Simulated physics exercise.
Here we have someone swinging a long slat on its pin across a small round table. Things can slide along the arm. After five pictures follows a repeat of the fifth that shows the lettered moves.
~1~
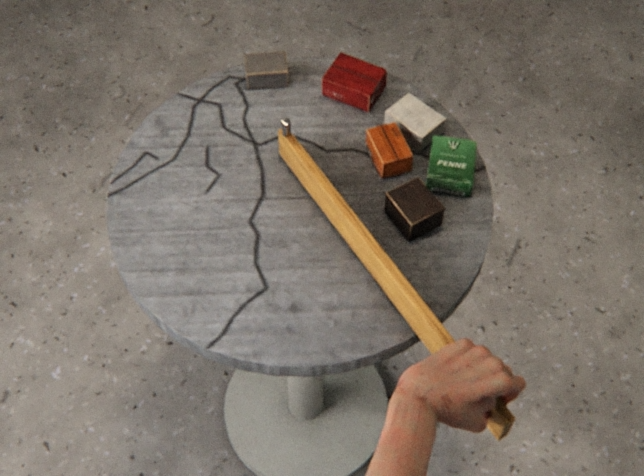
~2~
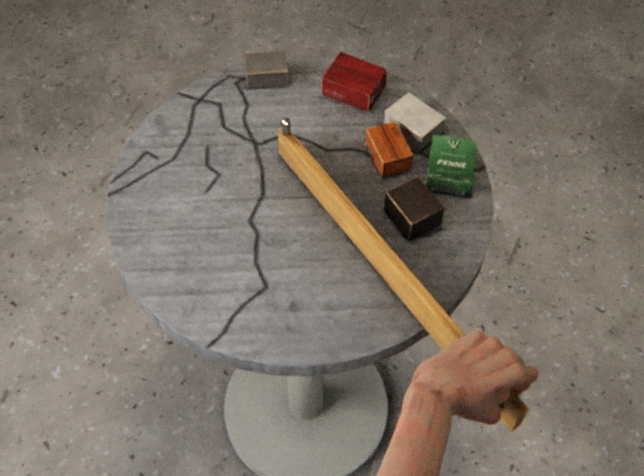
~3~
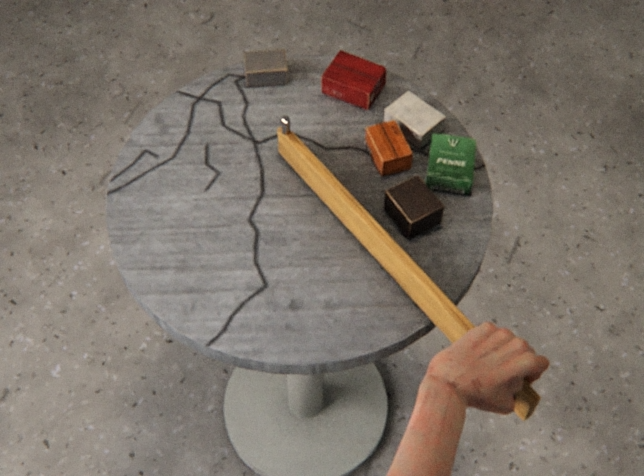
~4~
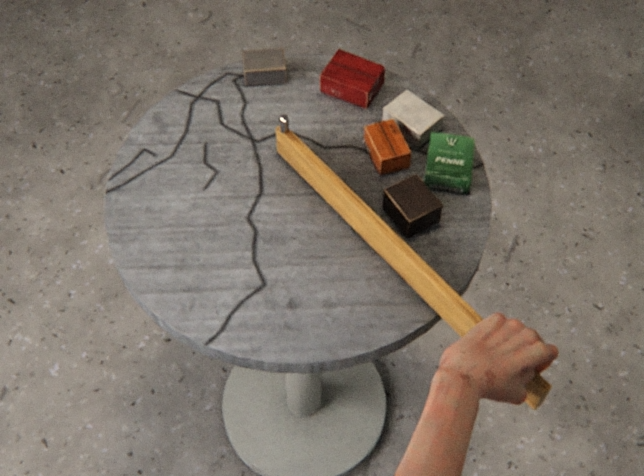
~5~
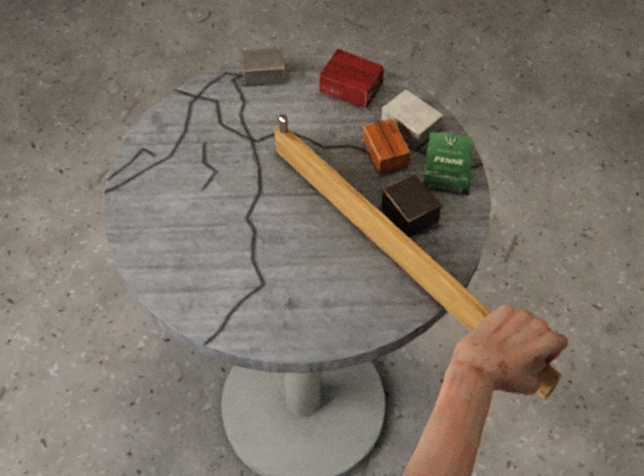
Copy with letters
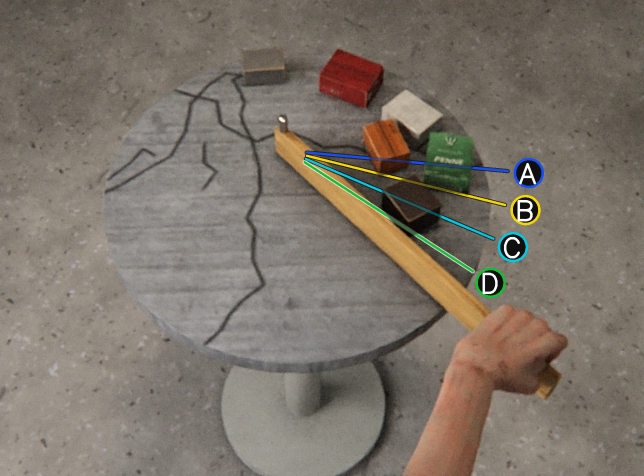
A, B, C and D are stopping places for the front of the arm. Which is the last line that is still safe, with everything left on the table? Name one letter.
At B, and not beyond.
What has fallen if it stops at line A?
The green box.
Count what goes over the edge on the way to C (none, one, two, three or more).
In all, none.
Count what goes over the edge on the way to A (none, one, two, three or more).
One.
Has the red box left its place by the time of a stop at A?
No.
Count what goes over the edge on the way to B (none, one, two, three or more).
By then, none.
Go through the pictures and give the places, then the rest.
Black block (414, 209); grey block (266, 71); orange box (389, 150), in the first picture.
Arm (355, 213); red box (355, 81), in the second picture.
Arm (358, 209); green box (451, 164), in the third picture.
Arm (361, 206); grey block (264, 67), in the fourth picture.
Arm (364, 203); red box (352, 78); white block (412, 118); green box (448, 162), in the fifth picture.
On the copy, A at (407, 162); B at (404, 180); C at (397, 198); D at (385, 214).
On B. First, arm (382, 187); black block (415, 198); grey block (263, 67).
Then, arm (394, 169); green box (460, 149); black block (426, 175).
Finally, arm (399, 158); green box (466, 135); black block (432, 163); nothing has fallen.
By contrast, A drops the green box; C is safe but short; D is safe but short.
